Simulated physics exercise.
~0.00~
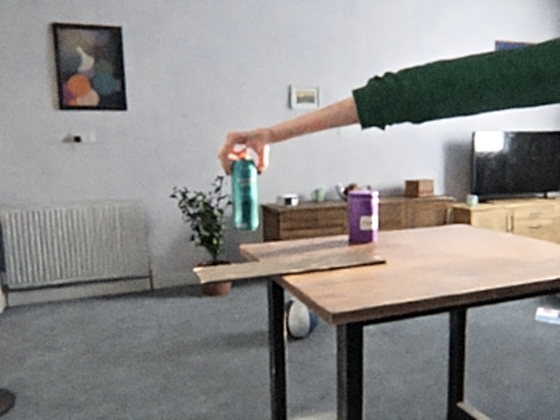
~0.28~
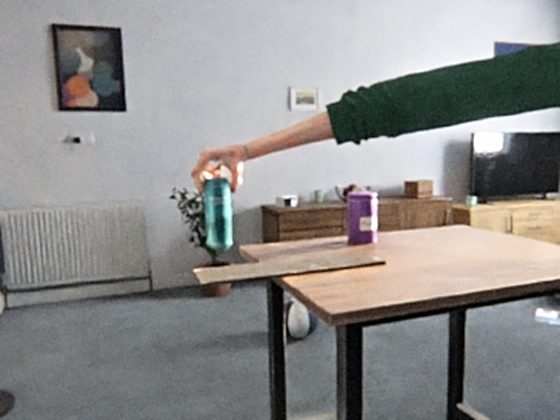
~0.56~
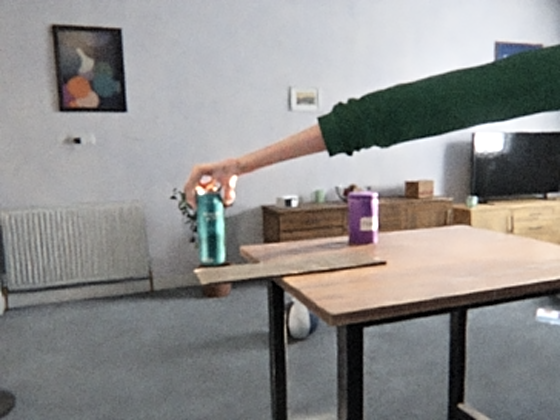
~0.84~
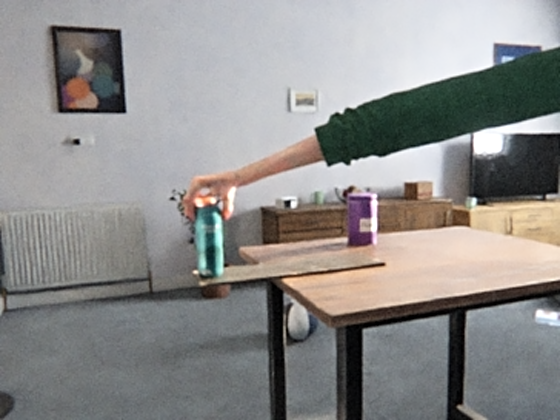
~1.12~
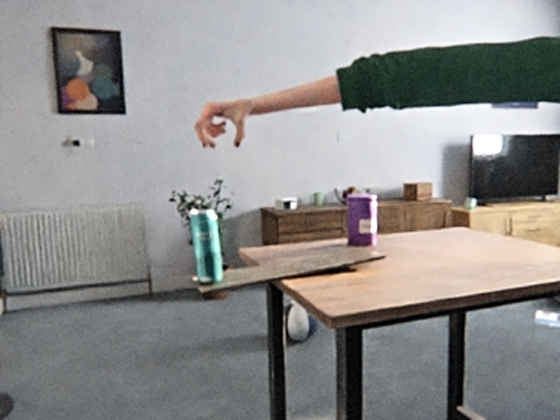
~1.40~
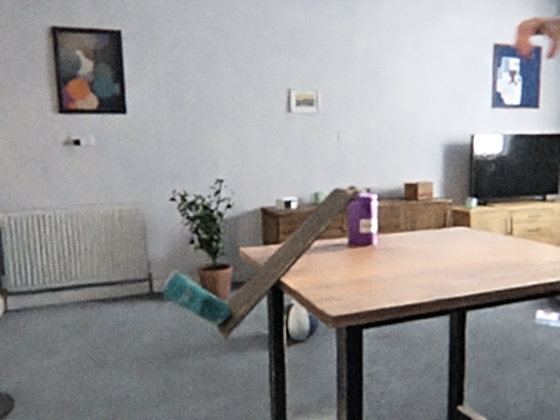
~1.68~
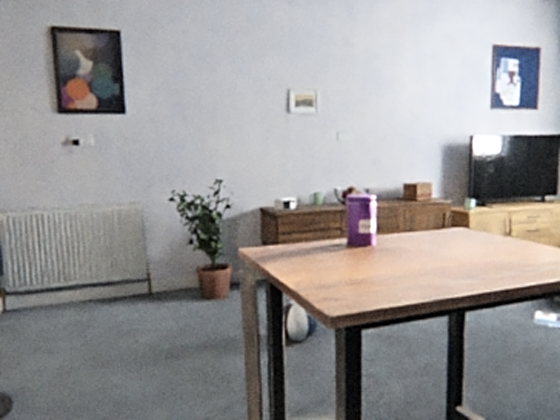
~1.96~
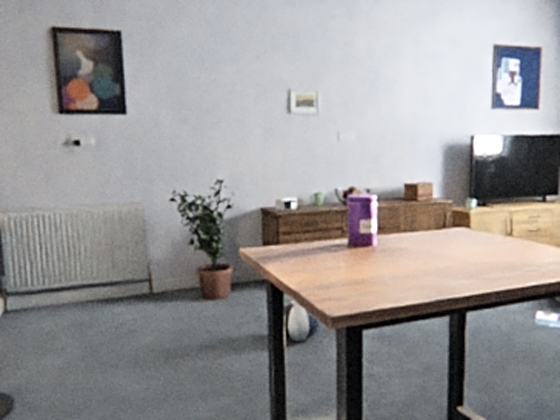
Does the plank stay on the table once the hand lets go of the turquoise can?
No, the plank tips off the edge of the table after the hand lets go, and the turquoise can goes down with it.
